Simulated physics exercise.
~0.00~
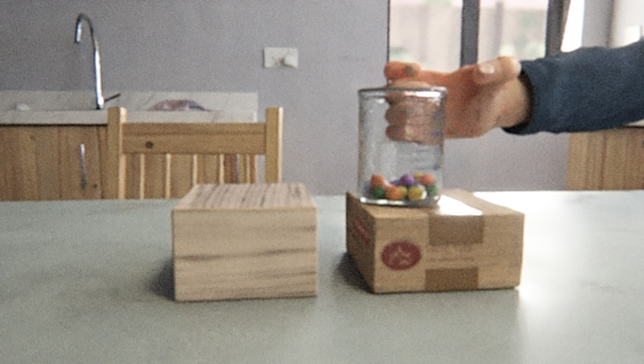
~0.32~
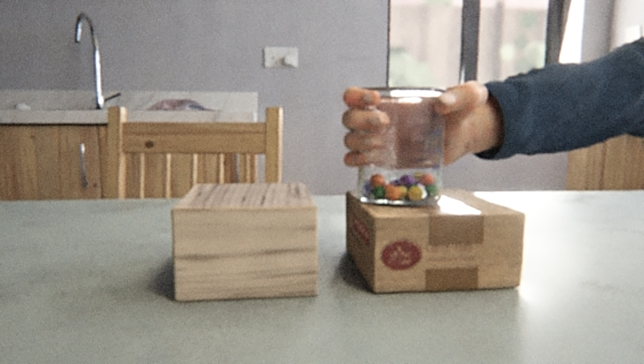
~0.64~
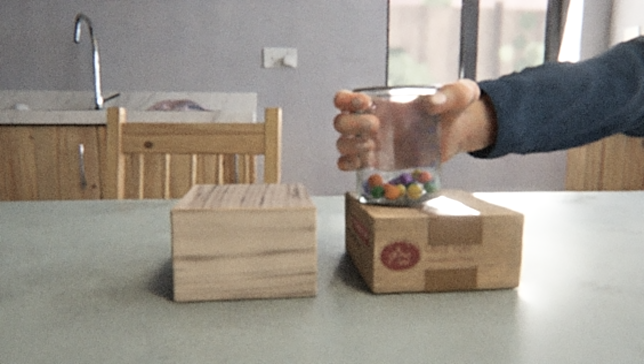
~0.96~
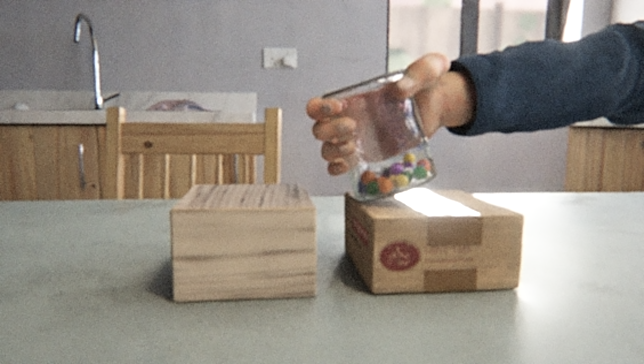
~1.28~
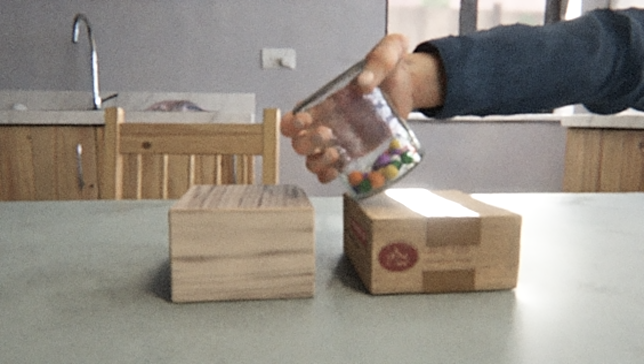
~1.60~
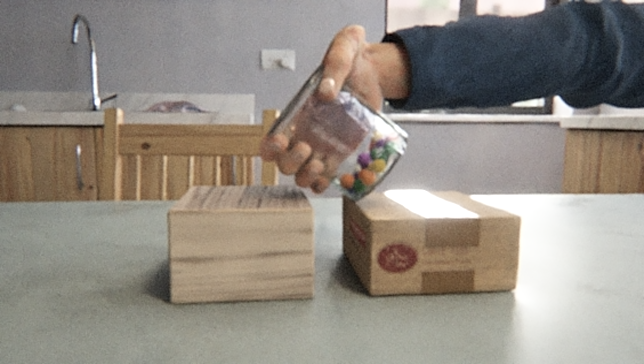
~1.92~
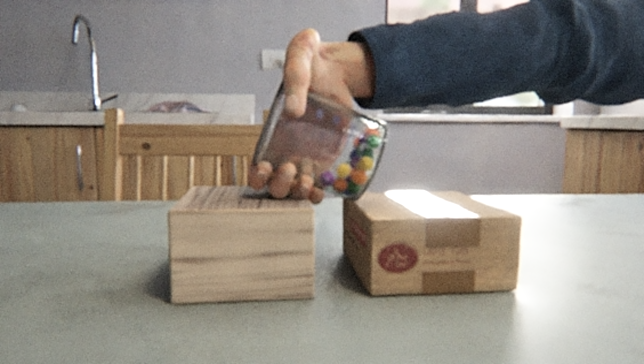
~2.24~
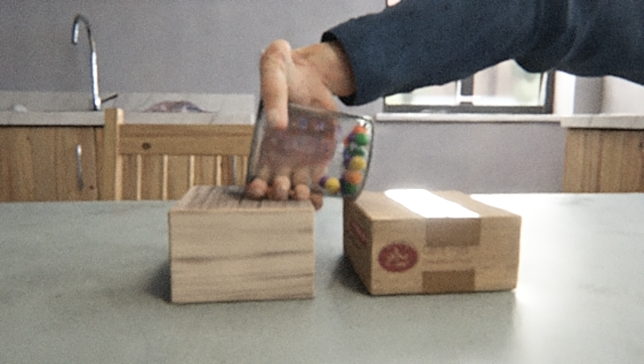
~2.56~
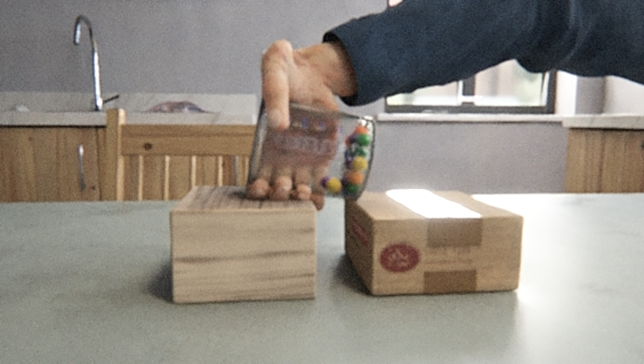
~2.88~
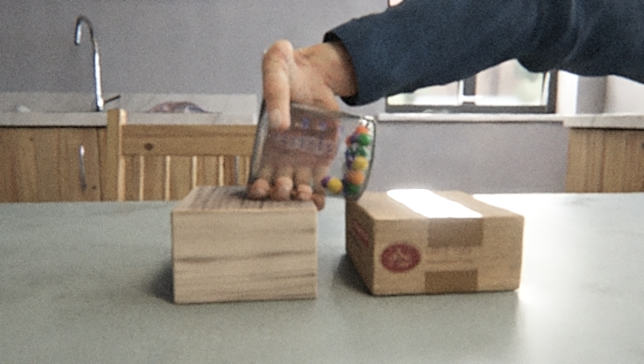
In a kitchen, a slightly swaying camera looks across a pale grey-green table towards a wooden chair, a counter and a tap. A pale wooden block sits on the left and a brown cardboard box on the right, with a clear beaker of small multicoloured balls standing on the box. A hand in a dark blue sleeve grips the beaker, then tips its open end leftwards while carrying it off the box. The hand lowers it against the wooden block until it lies nearly on its side. It stays there, still held, with the balls gathered inside its base and none spilled.
